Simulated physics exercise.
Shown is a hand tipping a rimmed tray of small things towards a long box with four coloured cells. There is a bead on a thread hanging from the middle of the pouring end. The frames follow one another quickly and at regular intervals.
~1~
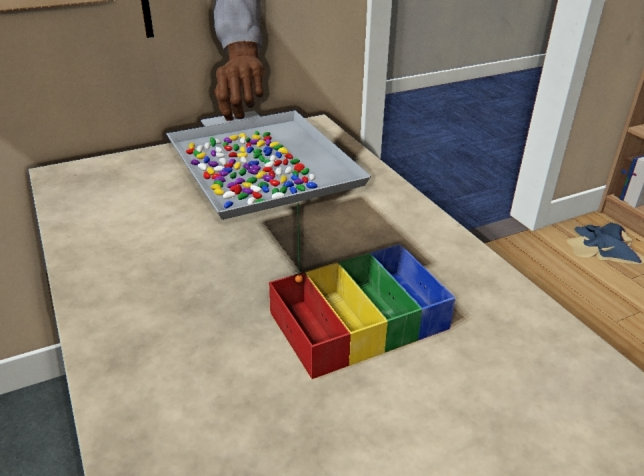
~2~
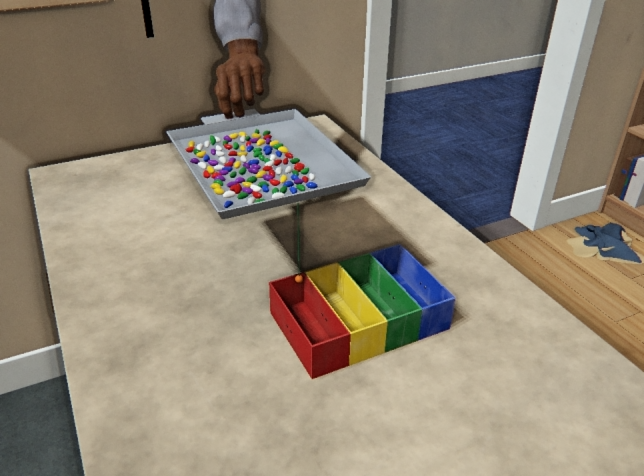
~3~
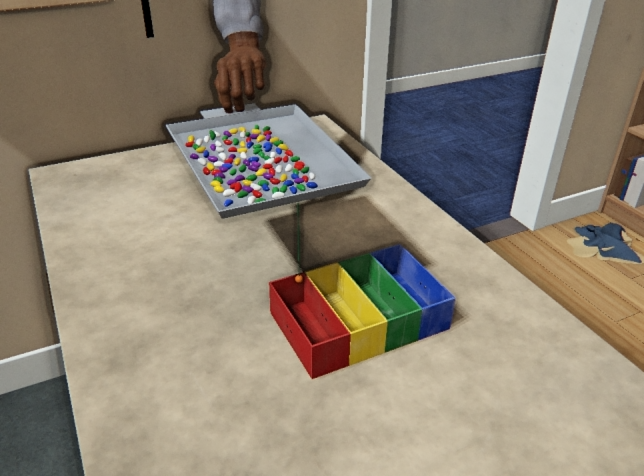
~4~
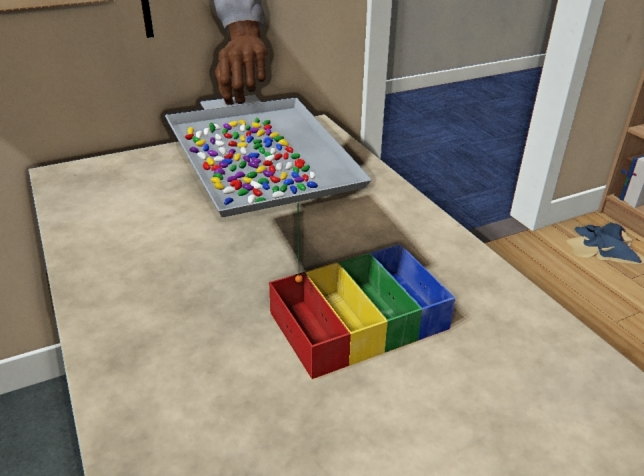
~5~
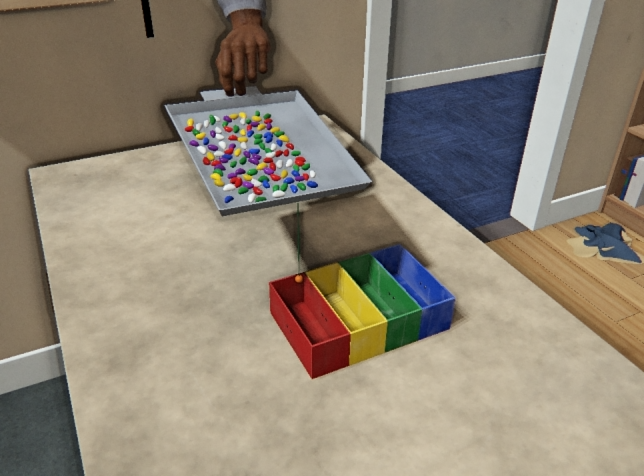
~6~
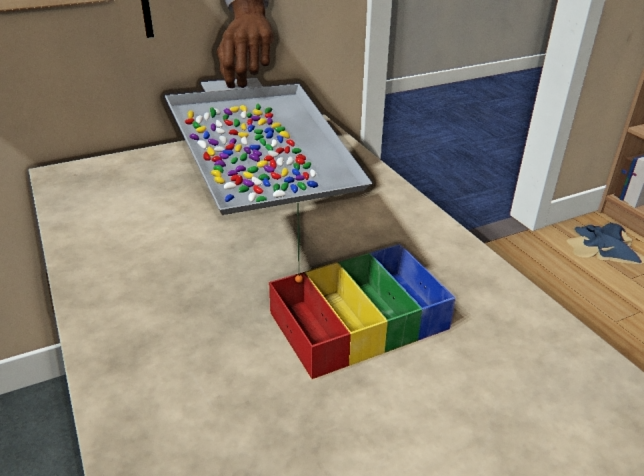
A hand held a gray tray of colorful jelly beans above a table, near a box with red, yellow, green and blue cells, and slowly raised the tray's back edge, tilting it slightly.
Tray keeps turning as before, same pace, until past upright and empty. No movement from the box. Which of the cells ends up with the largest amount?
The green cell ends up with the largest amount.
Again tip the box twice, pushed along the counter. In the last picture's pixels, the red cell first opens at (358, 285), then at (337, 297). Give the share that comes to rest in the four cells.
60 % for the first, 80 % for the second.
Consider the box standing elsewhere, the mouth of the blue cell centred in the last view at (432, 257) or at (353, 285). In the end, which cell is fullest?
Well, the first time it's the yellow one, and the second time it's the cell in blue.
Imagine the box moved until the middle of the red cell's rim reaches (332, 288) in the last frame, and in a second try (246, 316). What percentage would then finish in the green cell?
You'd end up with around 0 per cent and then around 20 per cent.
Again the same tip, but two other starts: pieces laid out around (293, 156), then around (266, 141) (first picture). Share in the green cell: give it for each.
Around 50 then around 50 per cent.
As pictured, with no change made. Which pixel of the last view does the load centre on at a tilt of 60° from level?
Somewhere around pixel (317, 181) in the last picture.
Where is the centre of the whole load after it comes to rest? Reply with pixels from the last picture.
Last view, resting centre - approx. (363, 316).
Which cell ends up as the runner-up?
Second: The yellow one.
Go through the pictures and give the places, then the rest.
The first frame shows corners of the pouring end (221, 209) and (365, 175), level; middle of the load (254, 164), jelly beans; bead on its thread (299, 279); red cell (331, 353); yellow cell (368, 340); green cell (403, 328); blue cell (437, 316).
The second frame shows corners of the pouring end (221, 209) and (365, 176), level; middle of the load (254, 163).
The third frame shows corners of the pouring end (222, 208) and (366, 177), tipped barely, lowest at the right corner; middle of the load (254, 160).
The fourth frame shows corners of the pouring end (222, 207) and (366, 178), tipped a little, lowest at the right corner; middle of the load (254, 156).
The fifth frame shows corners of the pouring end (222, 206) and (366, 180), tipped a little, lowest at the right corner; middle of the load (255, 152).
The sixth frame shows corners of the pouring end (223, 205) and (367, 181), tipped a little, lowest at the right corner; middle of the load (255, 148); red cell (331, 353); yellow cell (368, 340); green cell (403, 328); blue cell (437, 316).
Just after the last frame, tray tipped steeply; the larger part on the tray; just a few in the green cell; about a tenth falling or outside the box.
A moment on, tray tipped past a quarter turn; just a few on the tray; roughly a third in the green cell; roughly a quarter in the yellow cell; about a tenth in the red cell; just a few in the blue cell; roughly a quarter falling or outside the box.
Further on, tray tipped past a quarter turn; roughly half in the green cell; roughly a quarter in the yellow cell; roughly a quarter in the red cell; just a few in the blue cell; just a few falling or outside the box.
When it is over, tray tipped past a quarter turn; roughly half in the green cell; roughly a quarter in the yellow cell; roughly a quarter in the red cell; just a few in the blue cell; just a few outside the box.
